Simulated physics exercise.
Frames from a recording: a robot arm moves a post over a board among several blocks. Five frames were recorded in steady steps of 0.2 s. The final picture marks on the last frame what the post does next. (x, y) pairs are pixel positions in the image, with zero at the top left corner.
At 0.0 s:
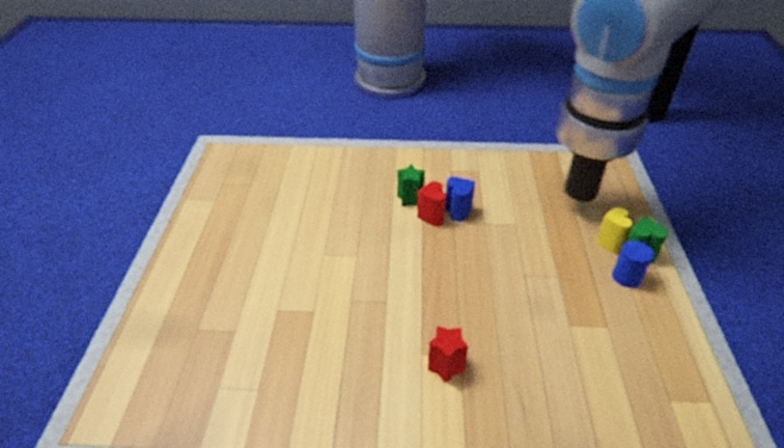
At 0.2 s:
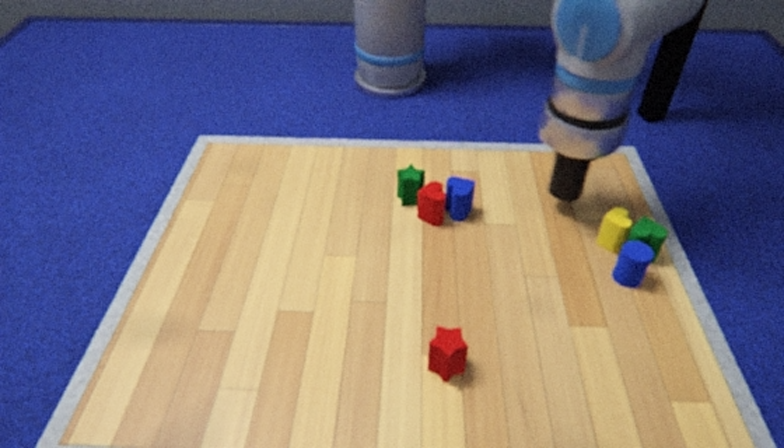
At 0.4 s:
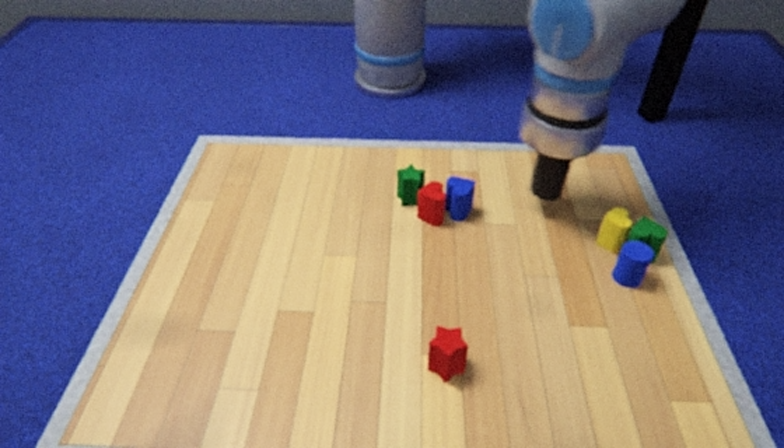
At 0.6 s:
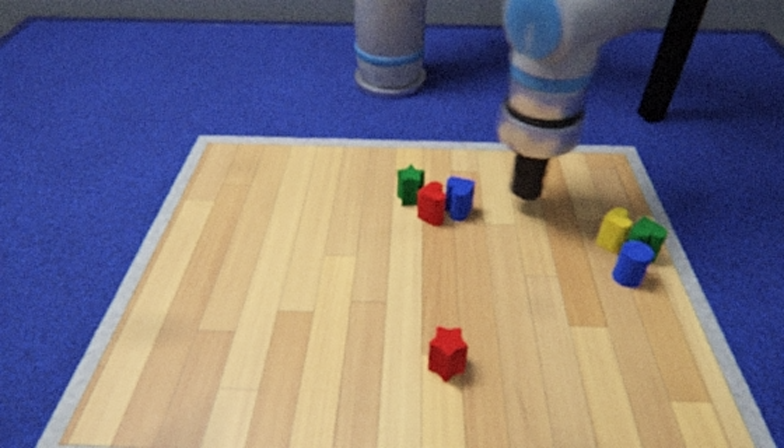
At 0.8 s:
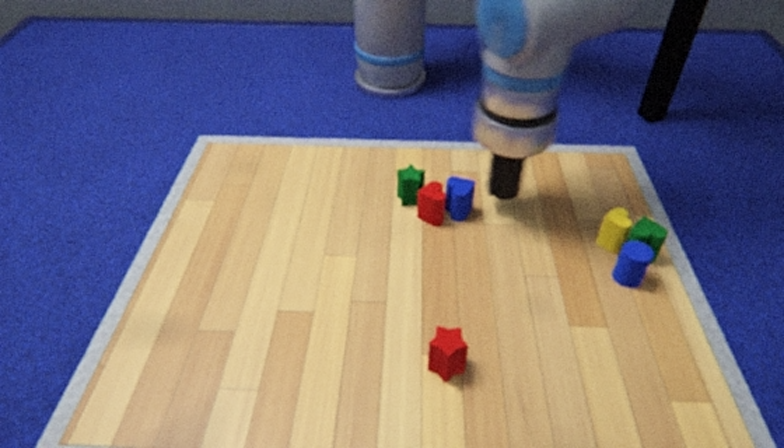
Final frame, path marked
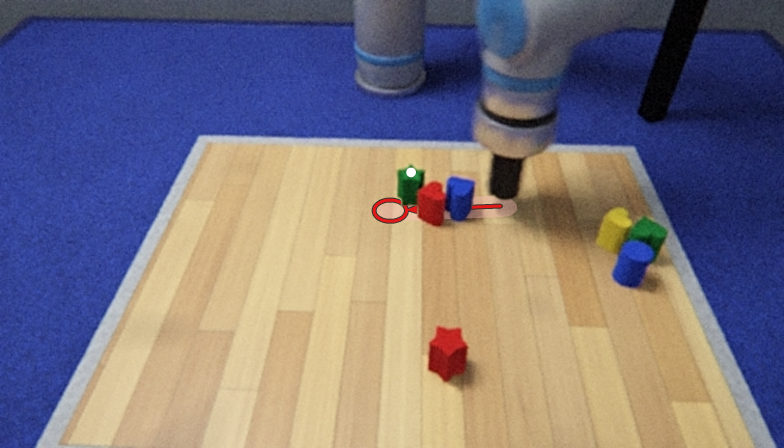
A robot arm moves its black post left across a wooden board among several colored blocks.
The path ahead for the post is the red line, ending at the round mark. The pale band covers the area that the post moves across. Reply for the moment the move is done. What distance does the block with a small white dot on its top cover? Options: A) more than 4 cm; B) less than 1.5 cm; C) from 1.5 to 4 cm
It's C.
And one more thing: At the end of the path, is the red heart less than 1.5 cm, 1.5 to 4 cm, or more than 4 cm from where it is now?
Final distance: More than 4 cm.
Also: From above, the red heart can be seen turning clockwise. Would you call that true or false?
The statement is false.
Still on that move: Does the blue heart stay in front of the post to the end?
Yes
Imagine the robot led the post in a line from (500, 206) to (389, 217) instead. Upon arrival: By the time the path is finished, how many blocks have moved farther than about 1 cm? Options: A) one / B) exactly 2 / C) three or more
The answer is C.
Path on the board, from (500, 206) to (390, 210); the dot is on the green star block.
On the path given first. One third of the way, post at (465, 191); red heart at (417, 194), turned 20° anticlockwise; blue heart at (436, 187).
Two thirds of the way, post at (428, 193); green star block at (407, 172), turned 20° clockwise; red heart at (394, 204), turned 60° anticlockwise; blue heart at (403, 190), turned 45° anticlockwise.
At the end, post at (390, 194); green star block at (387, 167), turned 65° clockwise; red heart at (384, 209), turned 100° anticlockwise; blue heart at (369, 197), turned 90° anticlockwise.
